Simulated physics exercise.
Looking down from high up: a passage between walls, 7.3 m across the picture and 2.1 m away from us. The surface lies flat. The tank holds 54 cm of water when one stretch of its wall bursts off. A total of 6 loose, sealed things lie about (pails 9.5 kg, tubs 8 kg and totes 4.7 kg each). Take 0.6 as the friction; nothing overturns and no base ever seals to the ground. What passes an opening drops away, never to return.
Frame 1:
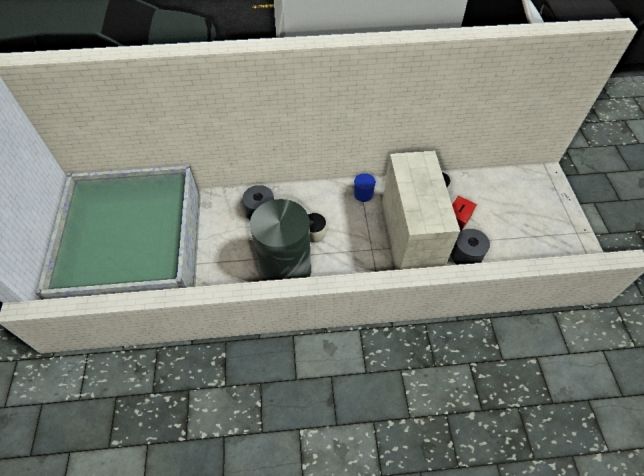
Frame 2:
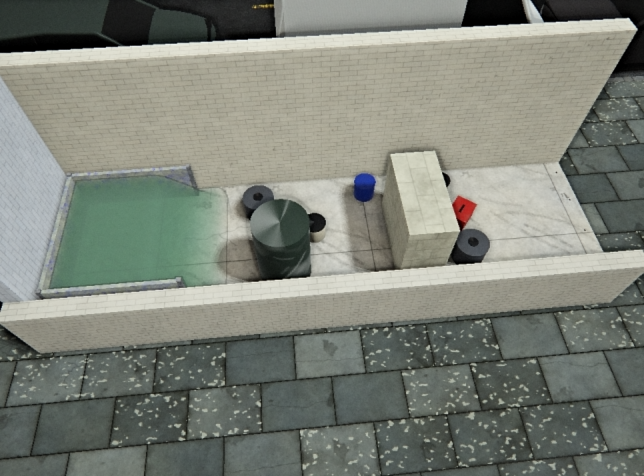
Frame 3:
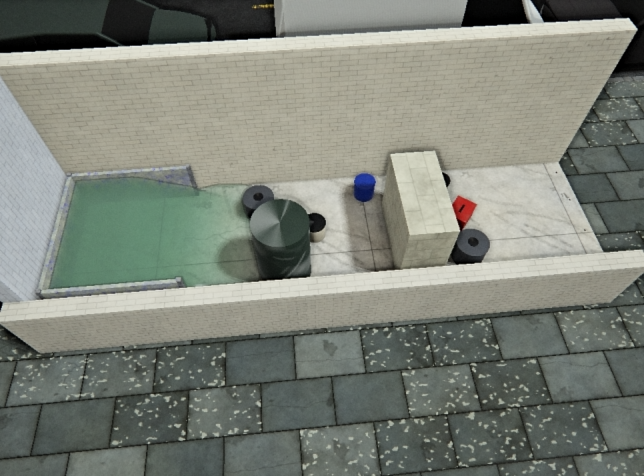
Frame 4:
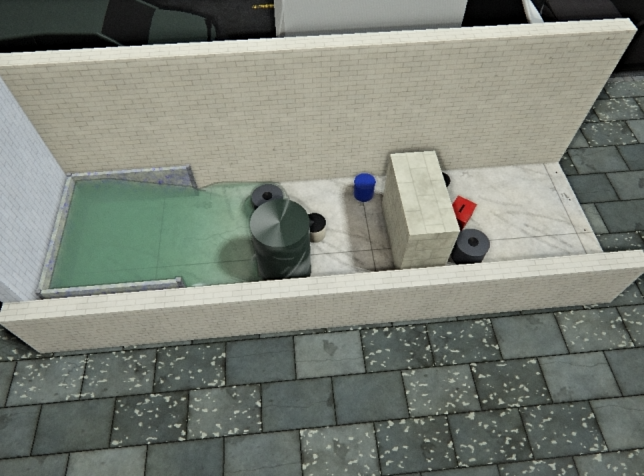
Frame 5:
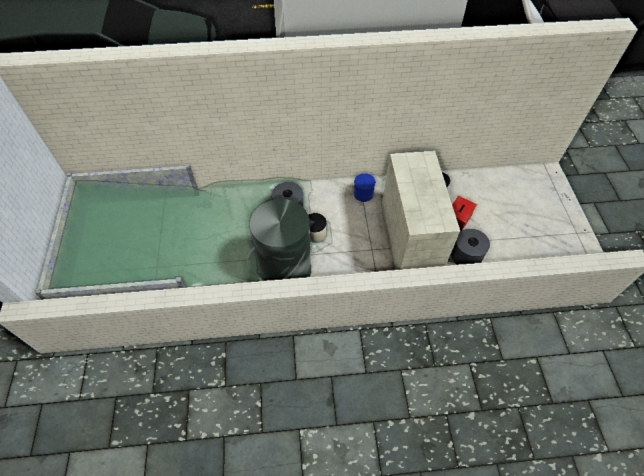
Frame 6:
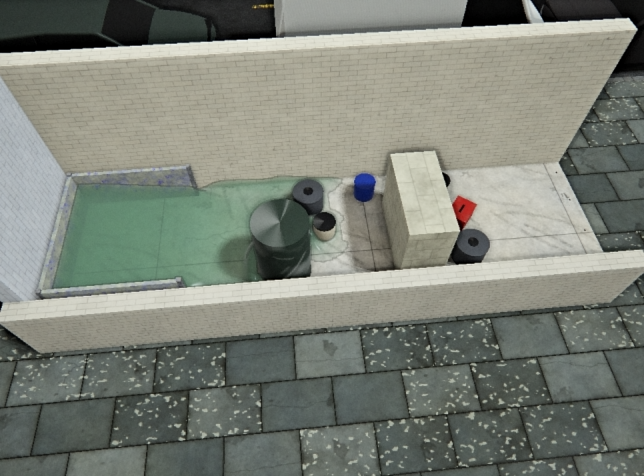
In this clip, green water bursts from a tank at the left end of a walled passage and spreads right around a large dark cylinder, pushing a gray round tub along, then nudging a smaller dark one slightly.
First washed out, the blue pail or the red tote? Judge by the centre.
The blue one goes first.
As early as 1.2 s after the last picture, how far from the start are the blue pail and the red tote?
I'd guess about 140 cm and 10 cm by that point.
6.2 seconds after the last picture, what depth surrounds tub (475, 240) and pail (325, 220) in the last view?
About 3 and 9 cm.
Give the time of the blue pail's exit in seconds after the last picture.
It should be at around 2.0 seconds.
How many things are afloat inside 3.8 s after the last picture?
2.
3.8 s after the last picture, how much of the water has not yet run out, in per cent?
Some 80 per cent remains.
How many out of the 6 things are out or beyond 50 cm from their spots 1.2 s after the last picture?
The answer is 4.
Then, 1.2 s after the last picture the blue pail is near (462, 169), 1.5 m from its start, aground; the red tote is near (467, 212), 0.1 m from its start, aground; 0 of 6 are out; 2 afloat.
Then, 3.8 s after the last picture the blue pail has gone out (2.1 s after the last picture); the red tote is near (585, 252), 1.7 m from its start, afloat; 3 of 6 are out; 2 afloat.
Then, 6.2 s after the last picture the blue pail has gone out (2.1 s after the last picture); the red tote has gone out (4.4 s after the last picture); 4 of 6 are out; 0 afloat.
Then, 9.2 s after the last picture the blue pail has gone out (2.1 s after the last picture); the red tote has gone out (4.4 s after the last picture); 4 of 6 are out; 0 afloat.
